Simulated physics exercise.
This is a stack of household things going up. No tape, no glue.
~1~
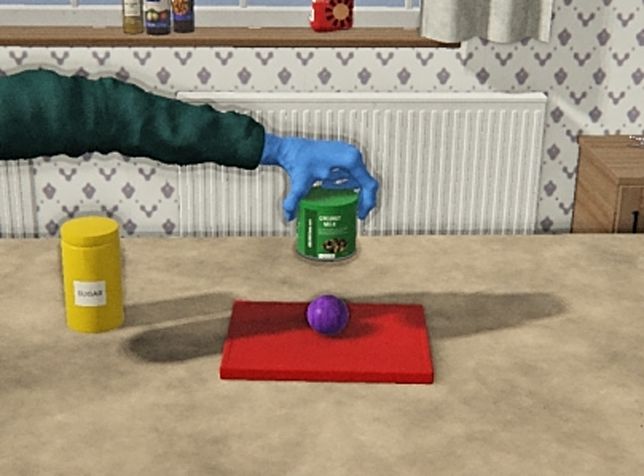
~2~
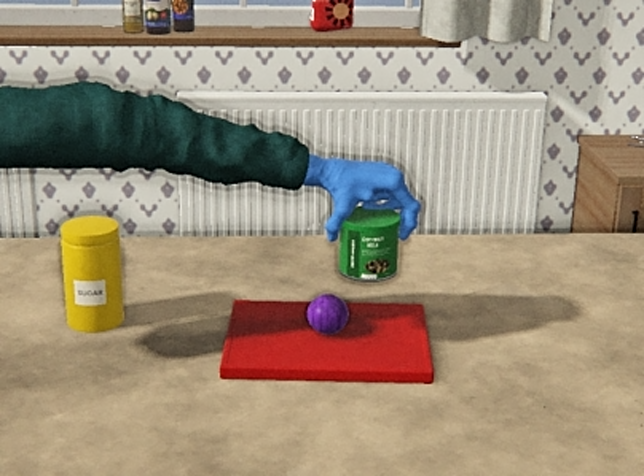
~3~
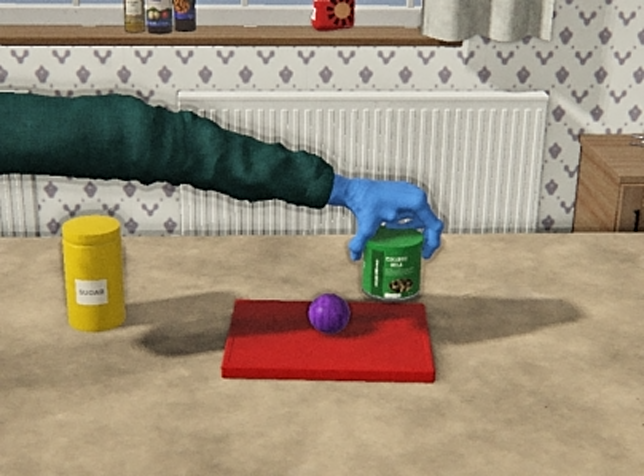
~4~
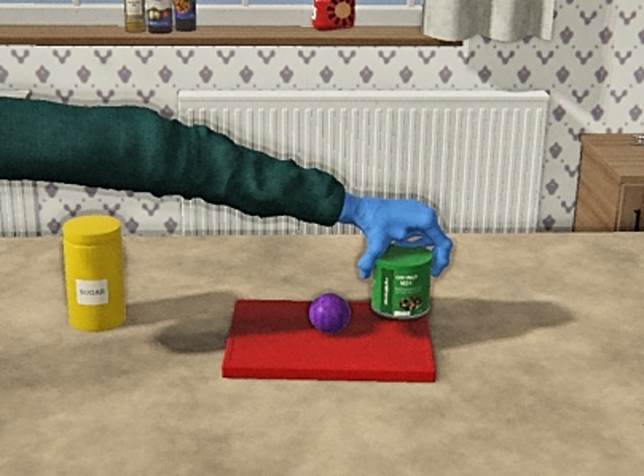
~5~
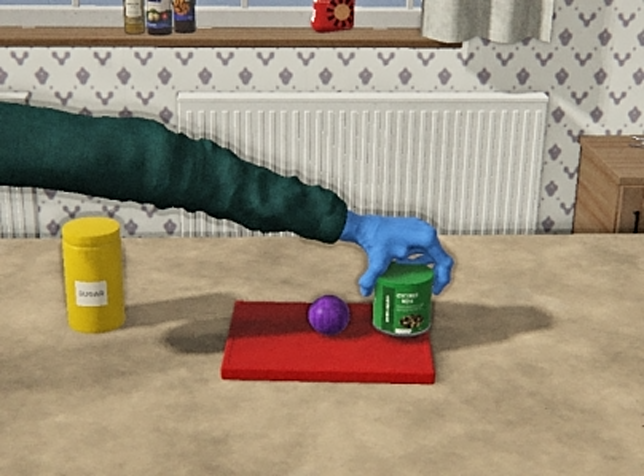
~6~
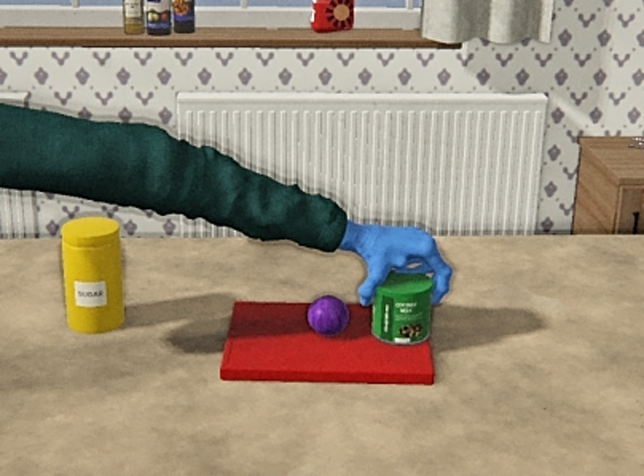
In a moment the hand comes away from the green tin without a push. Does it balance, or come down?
Here the pile keeps its balance.
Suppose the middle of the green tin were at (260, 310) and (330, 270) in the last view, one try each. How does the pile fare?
In the first case it keeps its balance; in the second case it gives way.
Then, 0.90 s past the last view, nothing moves.
Then, 2.00 s past the last view, green tin resting near (402, 307).
Finally, all 4 still in place. Final places as the last picture's camera would see them, green tin near (402, 307). The pile stays up.
